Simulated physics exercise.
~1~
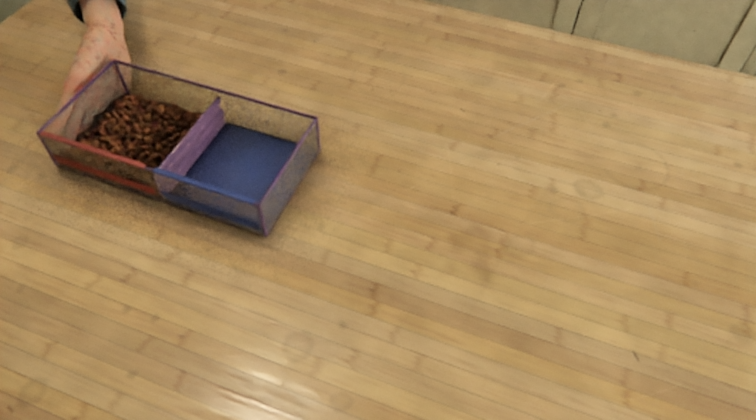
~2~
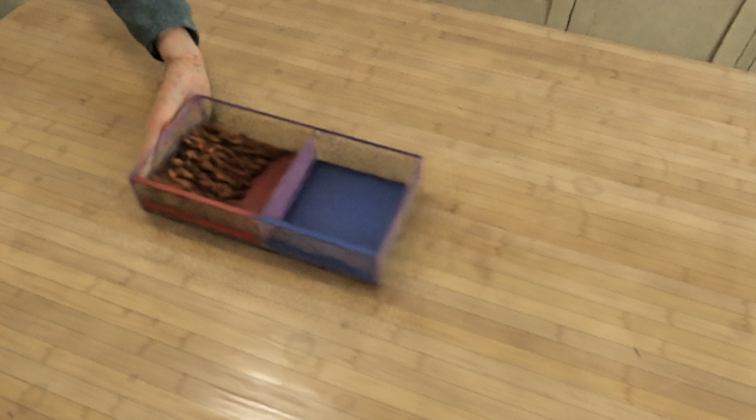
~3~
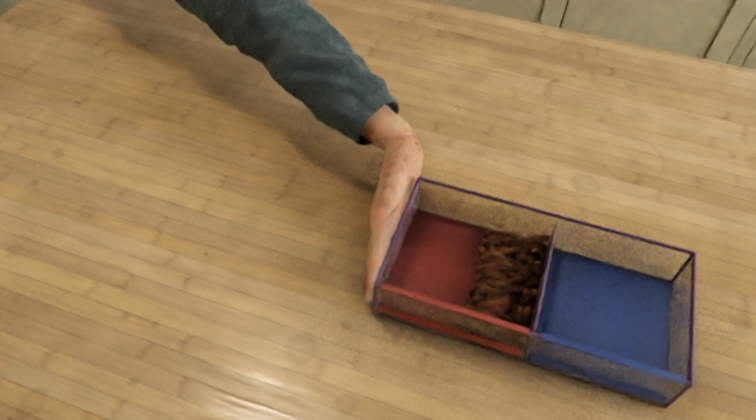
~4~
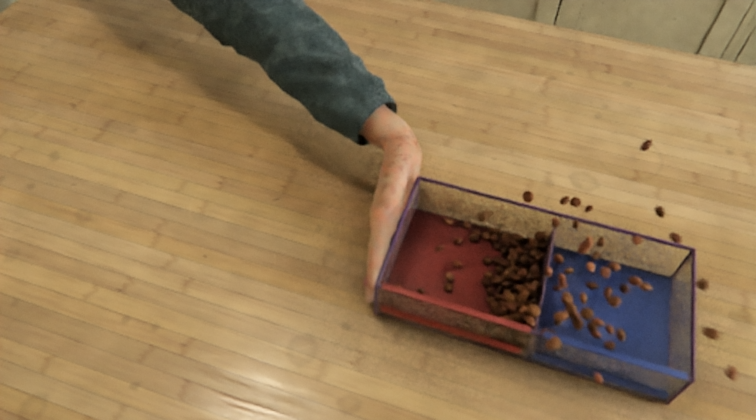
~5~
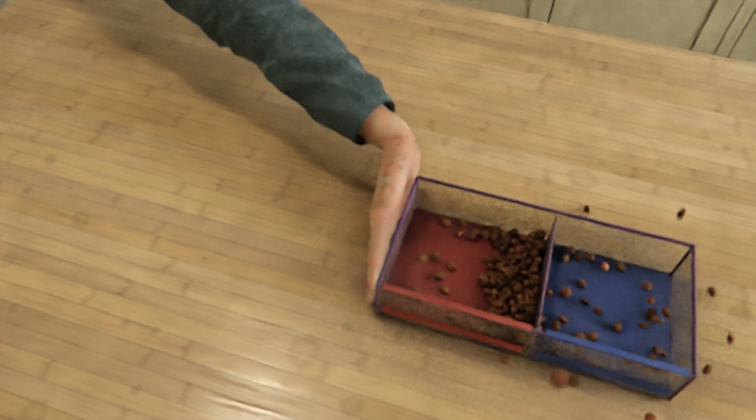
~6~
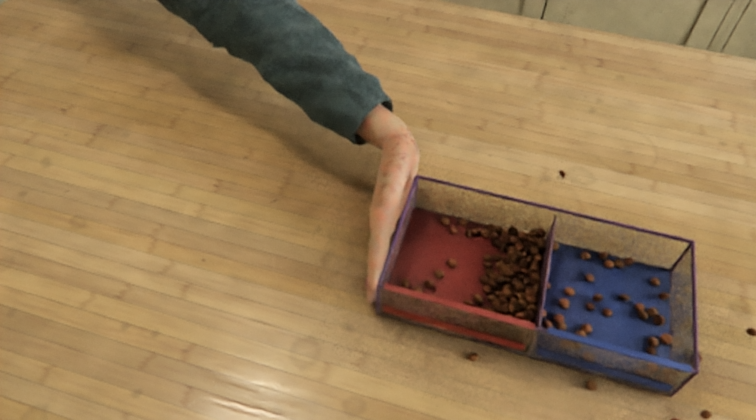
On a wooden tabletop, a hand pushed a divided tray of brown kibble quickly to the right and stopped, sending the pieces against the divider; some hopped into the blue side and a few spilled out, while most stayed in the red.
